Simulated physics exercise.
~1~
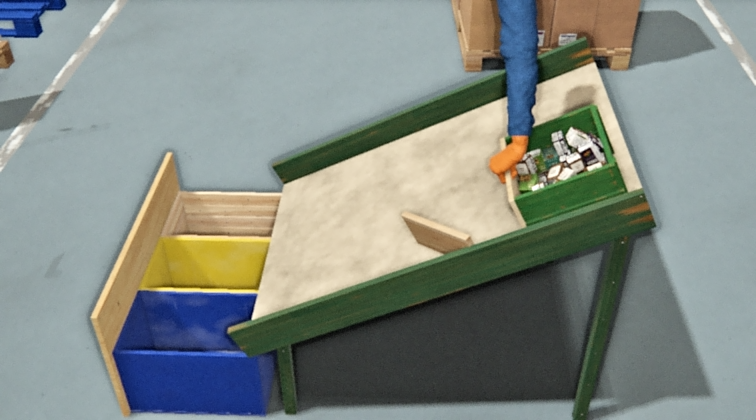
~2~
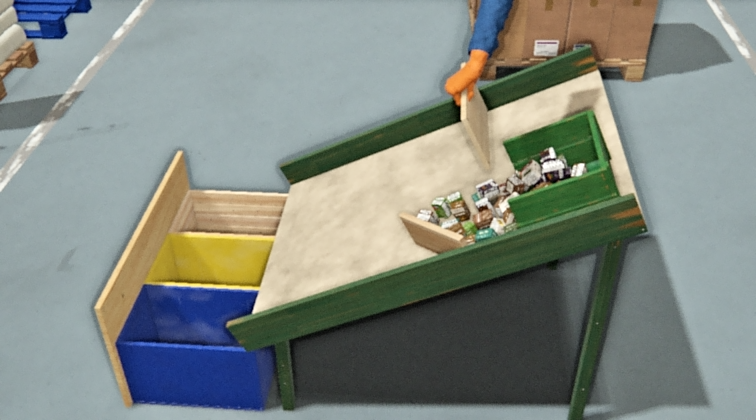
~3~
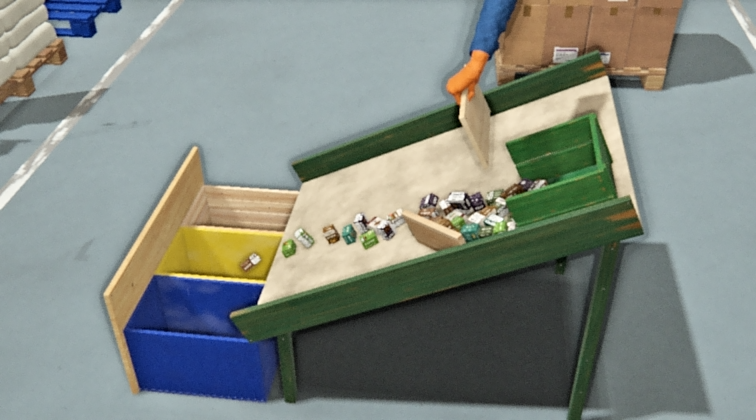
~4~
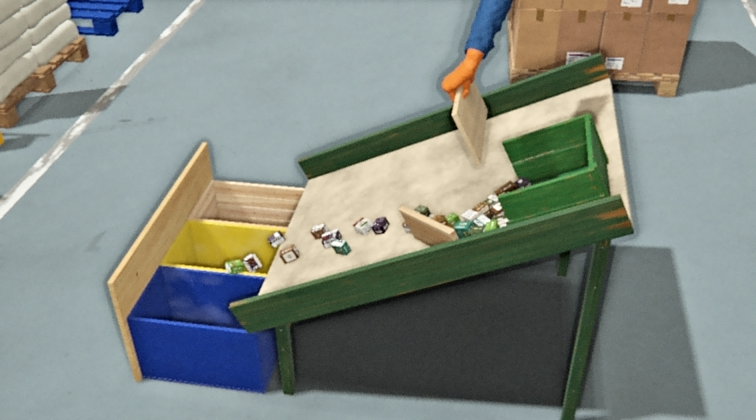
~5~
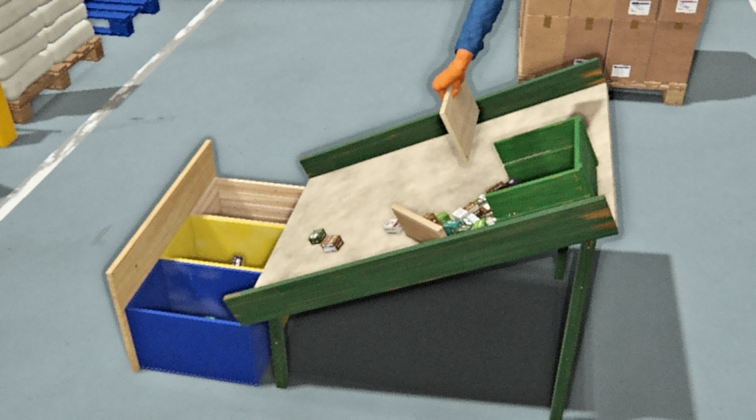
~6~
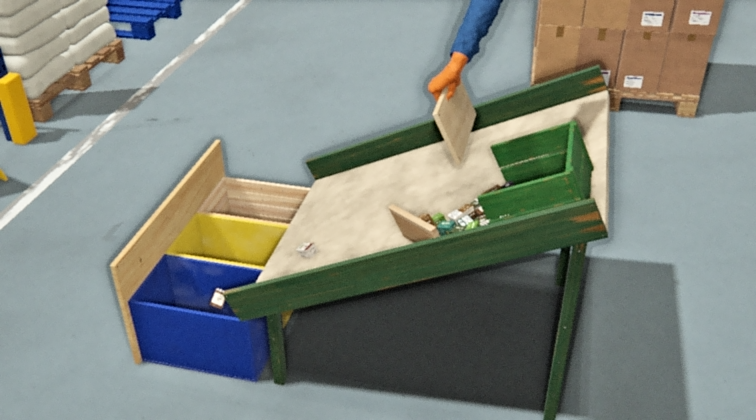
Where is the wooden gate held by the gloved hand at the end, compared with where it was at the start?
At the start the gate is at the open side of the green pen, in front of the cartons. By the end the orange-gloved hand is holding it clear, further up and to the left, near the table's upper green rail.
